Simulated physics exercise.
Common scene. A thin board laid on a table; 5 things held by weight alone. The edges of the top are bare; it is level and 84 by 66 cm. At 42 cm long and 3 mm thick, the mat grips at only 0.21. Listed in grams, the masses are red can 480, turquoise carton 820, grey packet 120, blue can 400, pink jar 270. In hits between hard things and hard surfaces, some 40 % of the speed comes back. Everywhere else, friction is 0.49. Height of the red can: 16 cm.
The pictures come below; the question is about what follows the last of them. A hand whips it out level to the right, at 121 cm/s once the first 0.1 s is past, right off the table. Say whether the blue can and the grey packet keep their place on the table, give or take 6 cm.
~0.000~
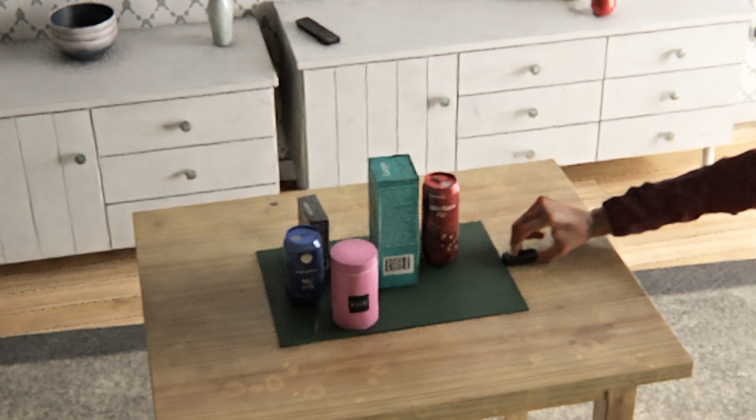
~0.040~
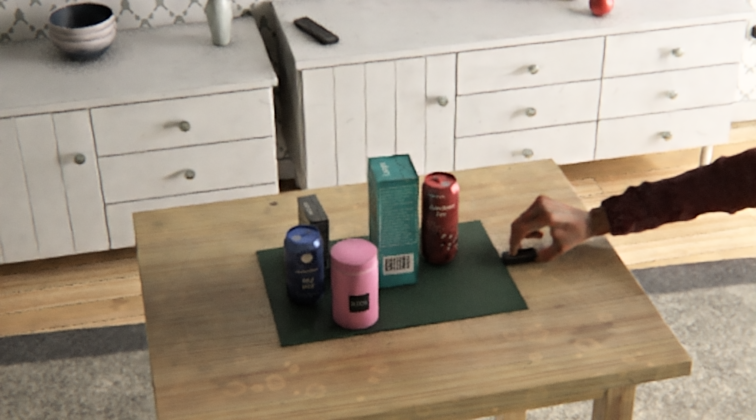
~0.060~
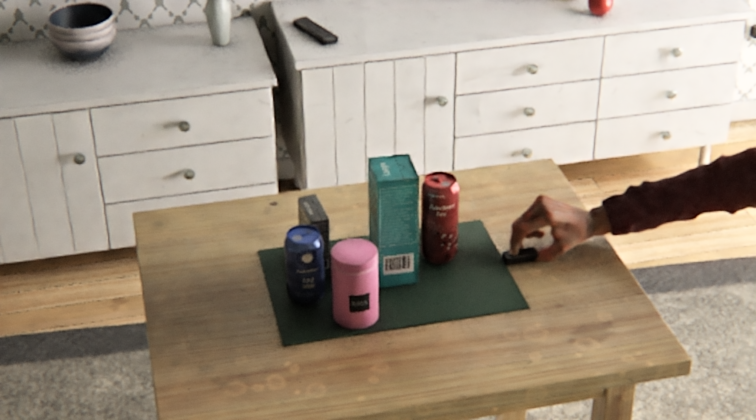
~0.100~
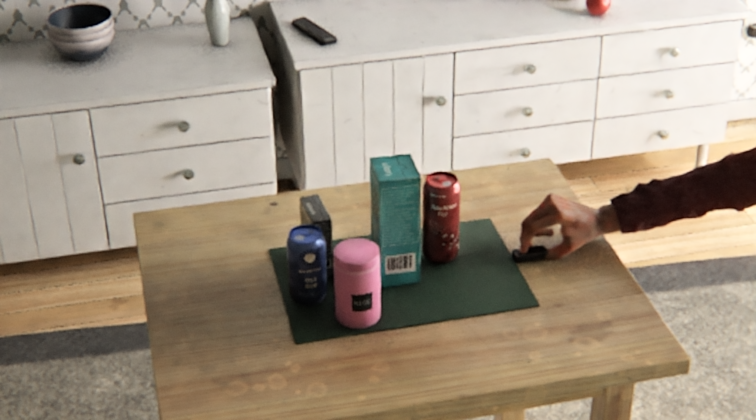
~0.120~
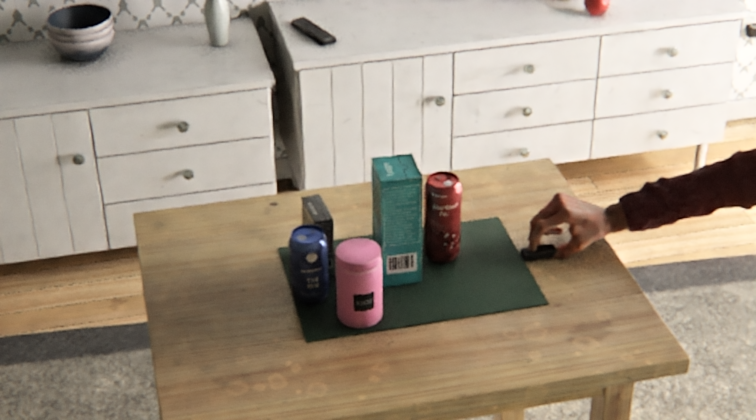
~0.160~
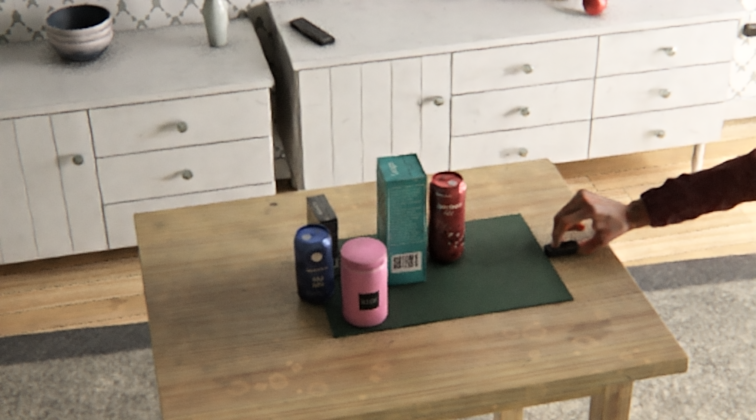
My prediction: The blue can doesn't really budge; the grey packet goes too far.
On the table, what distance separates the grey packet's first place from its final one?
It ends about 14 centimetres from where it started.
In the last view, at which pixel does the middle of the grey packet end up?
Rest point: Near (386, 244).
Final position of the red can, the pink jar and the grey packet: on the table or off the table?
Outcome: The red can departs its support; the pink jar remains on its support; the grey packet remains on its support.
By 0.36 s, mat out by 33 cm; grey packet tilted 14° near (346, 232); blue can 3 cm from its spot near (320, 266); turquoise carton 11 cm from its spot.
By 0.66 s, mat out by 69 cm; red can now off the table; grey packet on its side near (382, 246); blue can 3 cm from its spot near (321, 266).
By 0.86 s, mat out by 84 cm; grey packet on its side near (386, 244); blue can 3 cm from its spot near (321, 266); turquoise carton on its side.
When it is over (1.7 s), off the table, red can; lying over on the table, turquoise carton and grey packet; not toppled but over 6 cm from the start, pink jar; blue can within 6 cm of the start. End places, in pixels of the last picture, blue can near (321, 266), grey packet near (386, 244).
